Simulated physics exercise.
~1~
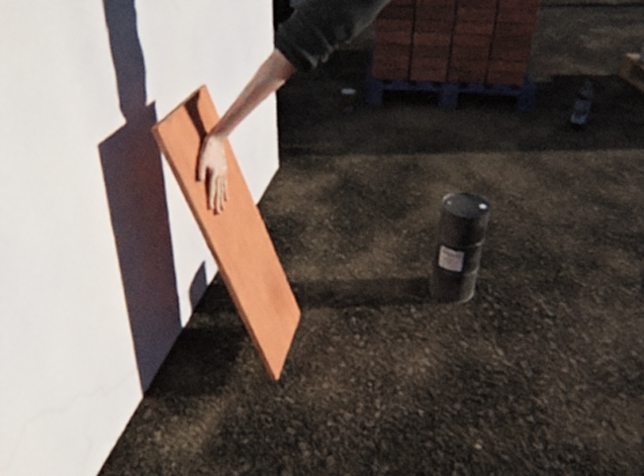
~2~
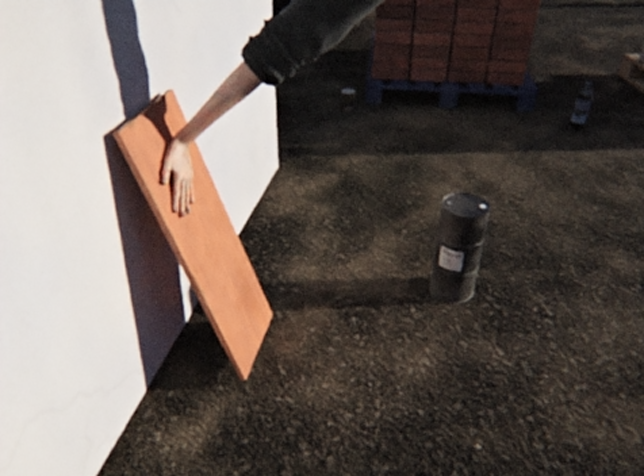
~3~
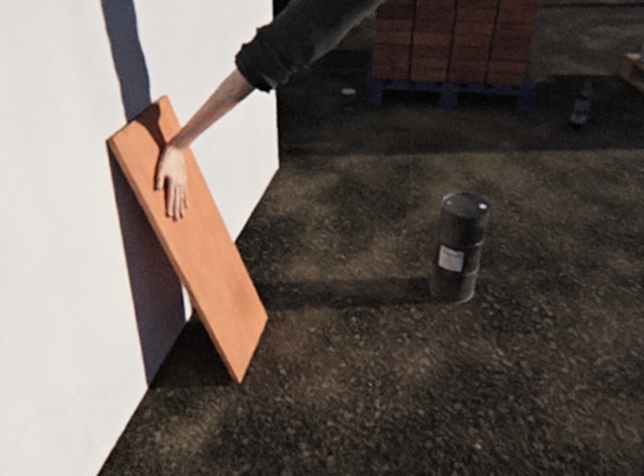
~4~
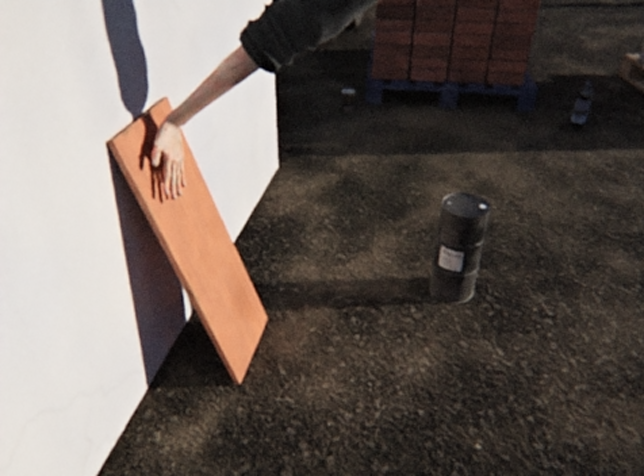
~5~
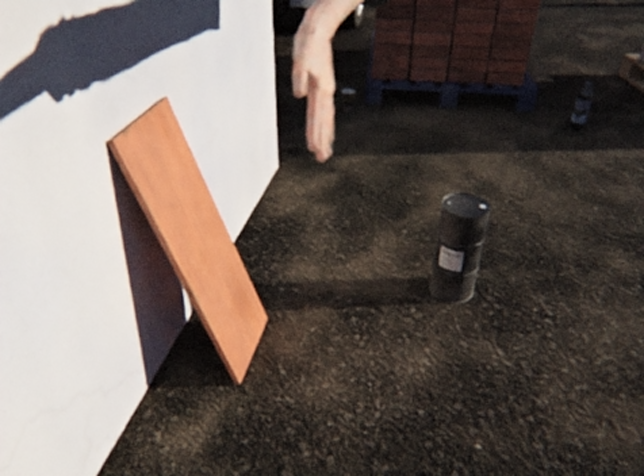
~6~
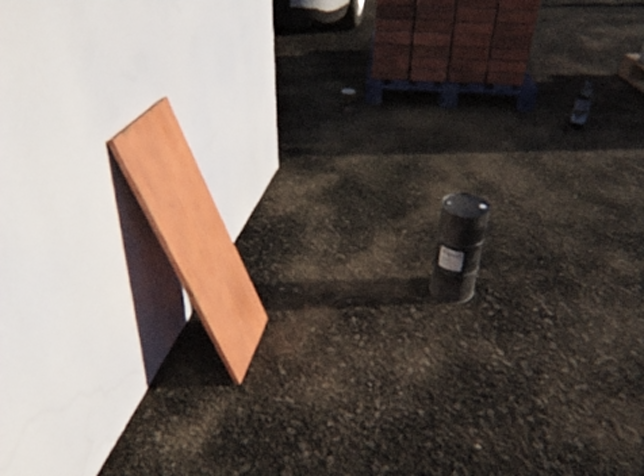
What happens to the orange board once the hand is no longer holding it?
The board holds its position and remains leaning against the white wall.
